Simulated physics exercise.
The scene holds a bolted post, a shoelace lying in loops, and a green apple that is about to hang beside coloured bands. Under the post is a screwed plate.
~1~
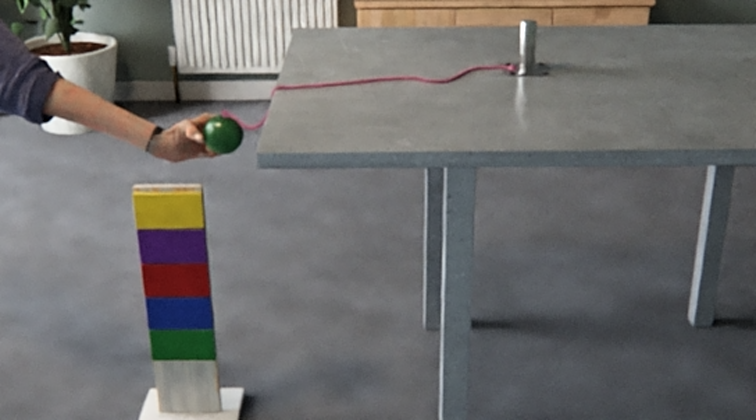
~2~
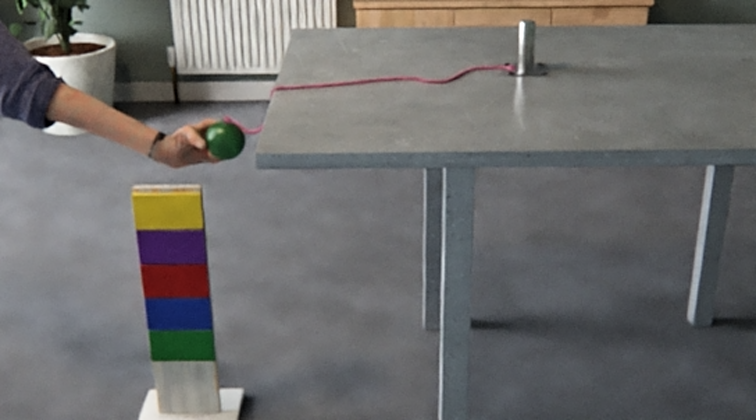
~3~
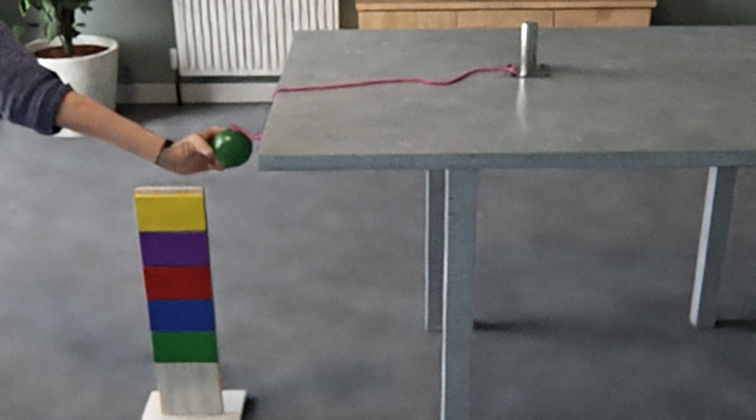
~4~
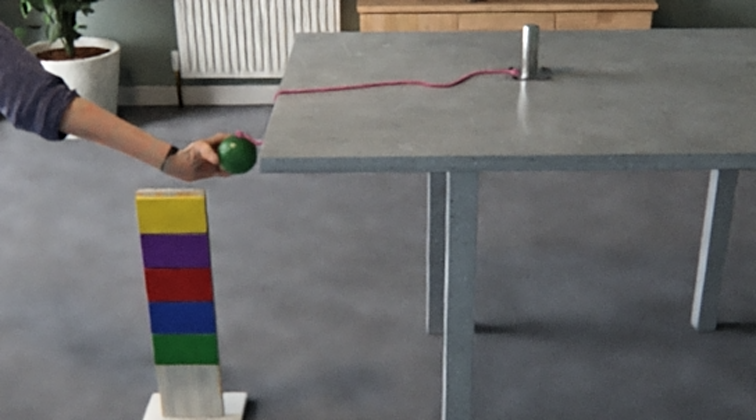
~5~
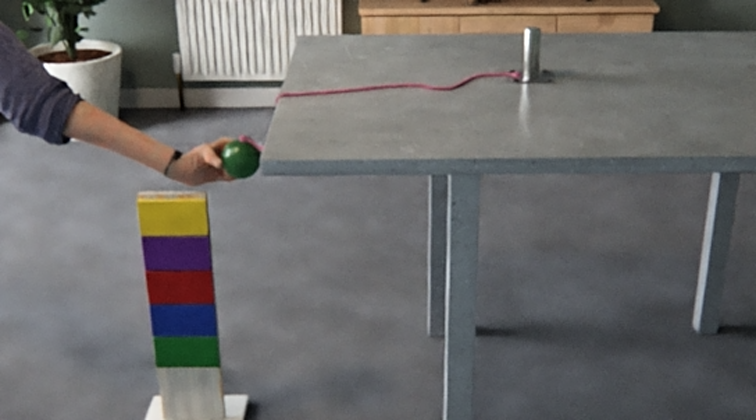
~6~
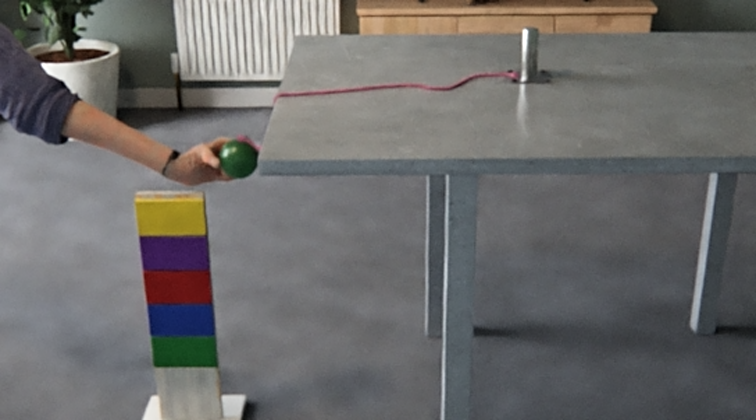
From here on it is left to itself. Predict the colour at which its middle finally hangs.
Prediction: Yellow.
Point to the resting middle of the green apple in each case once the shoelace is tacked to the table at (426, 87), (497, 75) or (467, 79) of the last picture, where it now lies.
Approximately at (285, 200), at (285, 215) and at (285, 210), in that order.
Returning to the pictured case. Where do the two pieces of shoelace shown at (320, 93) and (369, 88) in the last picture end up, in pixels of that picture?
(294, 91) and (344, 87).
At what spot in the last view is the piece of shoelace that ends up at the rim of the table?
The spot located at (301, 94) in the last picture.
Early on, apple near (250, 213); level with yellow.
Midway, apple near (308, 212); level with yellow.
Near the end, apple near (277, 216); level with yellow.
Finally, apple near (284, 216); level with yellow. Its middle rests at the yellow band.
